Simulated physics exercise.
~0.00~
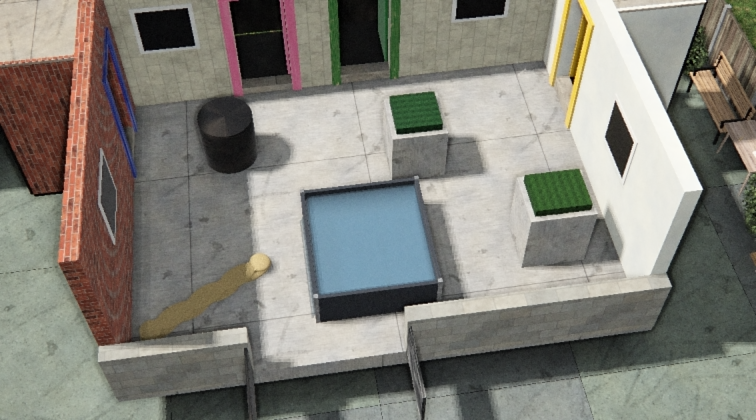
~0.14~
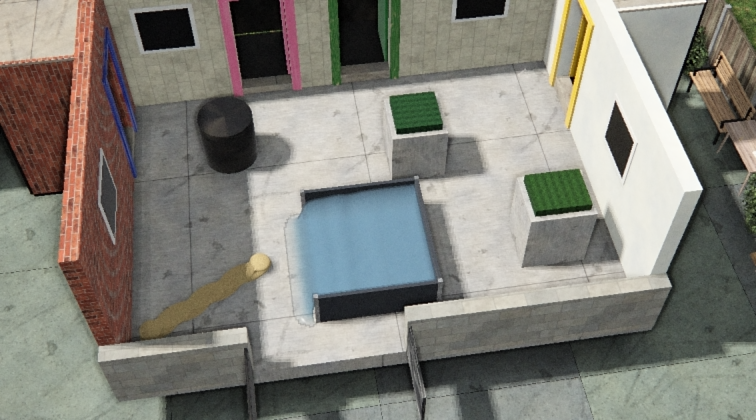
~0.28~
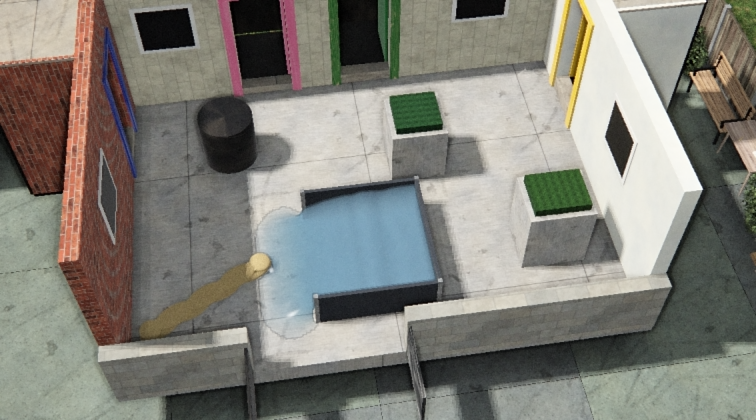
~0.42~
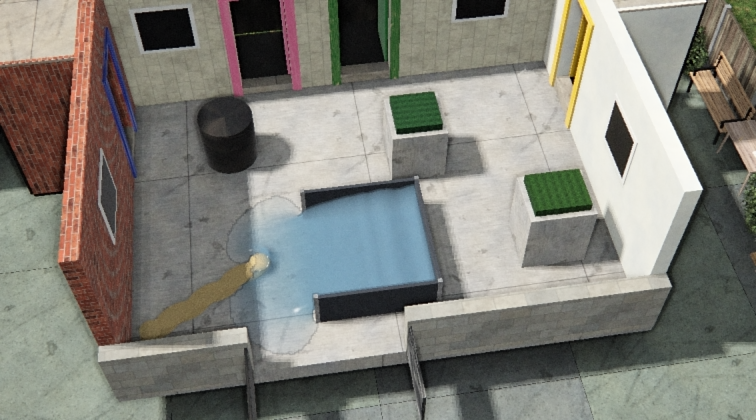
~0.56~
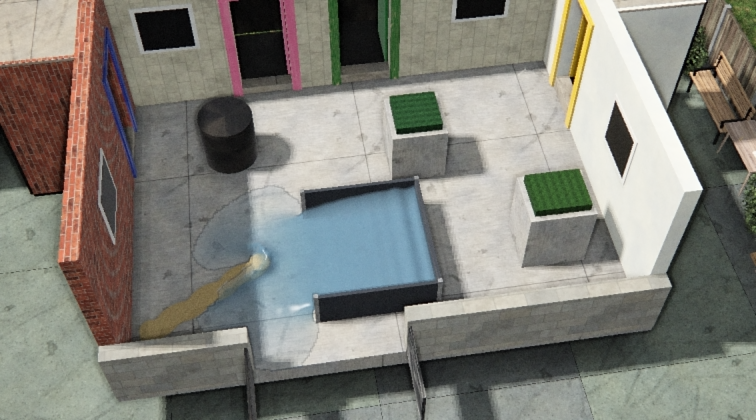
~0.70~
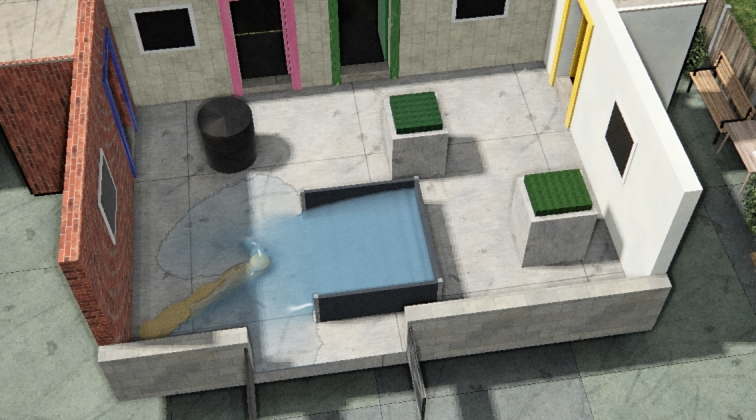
The footage shows a walled yard with an open tank of still water; its left side gives way, and water pours out across the pale floor, spreading leftward around the end of a low row of sandbags.
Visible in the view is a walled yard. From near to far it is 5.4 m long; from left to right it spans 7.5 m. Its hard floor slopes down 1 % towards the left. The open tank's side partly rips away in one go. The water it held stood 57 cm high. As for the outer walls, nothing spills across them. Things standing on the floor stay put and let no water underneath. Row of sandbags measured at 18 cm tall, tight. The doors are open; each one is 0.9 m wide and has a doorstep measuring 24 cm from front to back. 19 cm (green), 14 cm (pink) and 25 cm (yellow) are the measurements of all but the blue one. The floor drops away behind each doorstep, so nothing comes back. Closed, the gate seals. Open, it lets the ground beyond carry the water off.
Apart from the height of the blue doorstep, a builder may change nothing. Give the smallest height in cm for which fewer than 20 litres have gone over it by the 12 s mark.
About 13 cm.
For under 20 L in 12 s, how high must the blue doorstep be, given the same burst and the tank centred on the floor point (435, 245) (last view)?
At least some 11.0 centimetres tall.
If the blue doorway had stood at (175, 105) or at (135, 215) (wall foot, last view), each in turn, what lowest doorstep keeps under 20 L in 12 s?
Roughly 19 cm, then roughly 17 cm.
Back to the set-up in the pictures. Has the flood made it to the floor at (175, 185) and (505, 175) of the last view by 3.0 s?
First soaked, then untouched.
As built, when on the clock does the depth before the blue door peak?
Roughly 5.0 s.
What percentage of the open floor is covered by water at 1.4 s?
Close to 25 per cent of it is wet.
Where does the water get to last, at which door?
Door: Yellow.
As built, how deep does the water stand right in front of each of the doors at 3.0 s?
Depths in cm: Blue 16, green 0, pink 0, yellow 0.
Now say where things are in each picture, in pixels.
Still water, 57 cm deep, in the open tank at (369, 238); the blue door at (121, 110) is dry, in the first picture.
The front is at (304, 318), 0.2 m from the gap at (312, 258); 0.3 m2 of floor is wet, 57 cm left at the back, in the second picture.
Water pours out at (312, 260) and has run 0.8 m, to (265, 303); about 11 cm deep outside, 57 cm at the back, in the third picture.
The front is at (238, 316), 1.2 m from the gap at (312, 261); 2.5 m2 of floor is wet, 55 cm left at the back, in the fourth picture.
Water pours out at (312, 261) and has run 1.7 m, to (202, 318); about 7 cm deep outside, 48 cm at the back, in the fifth picture.
The front is at (165, 264), 2.3 m from the gap at (313, 262); 5.2 m2 of floor is wet, 48 cm left at the back; the blue door at (121, 110), 4.0 m from the gap, is still 1.8 m from the nearest water, in the sixth picture.
After 1.4 s water covers 25 % of the floor, deepest (55 cm) near (132, 374); it has not reached the blue door.
After 3.0 s water covers 30 % of the floor, deepest (32 cm) near (132, 374); 16 cm at the blue door, 0 litres in over its 15 cm doorstep.
After 12.0 s water covers 85 % of the floor, deepest (9 cm) near (136, 120); 7 cm at the blue door, 10 litres in over its 15 cm doorstep.
At the blue door as built, the water arrived by 1.7 s and peaked near 20 cm at 5.2 s.
With a doorstep of 12 cm, 30 litres would have come in within the 12 s; with 16 cm, 6 litres. So under 20 litres takes about 13 cm.
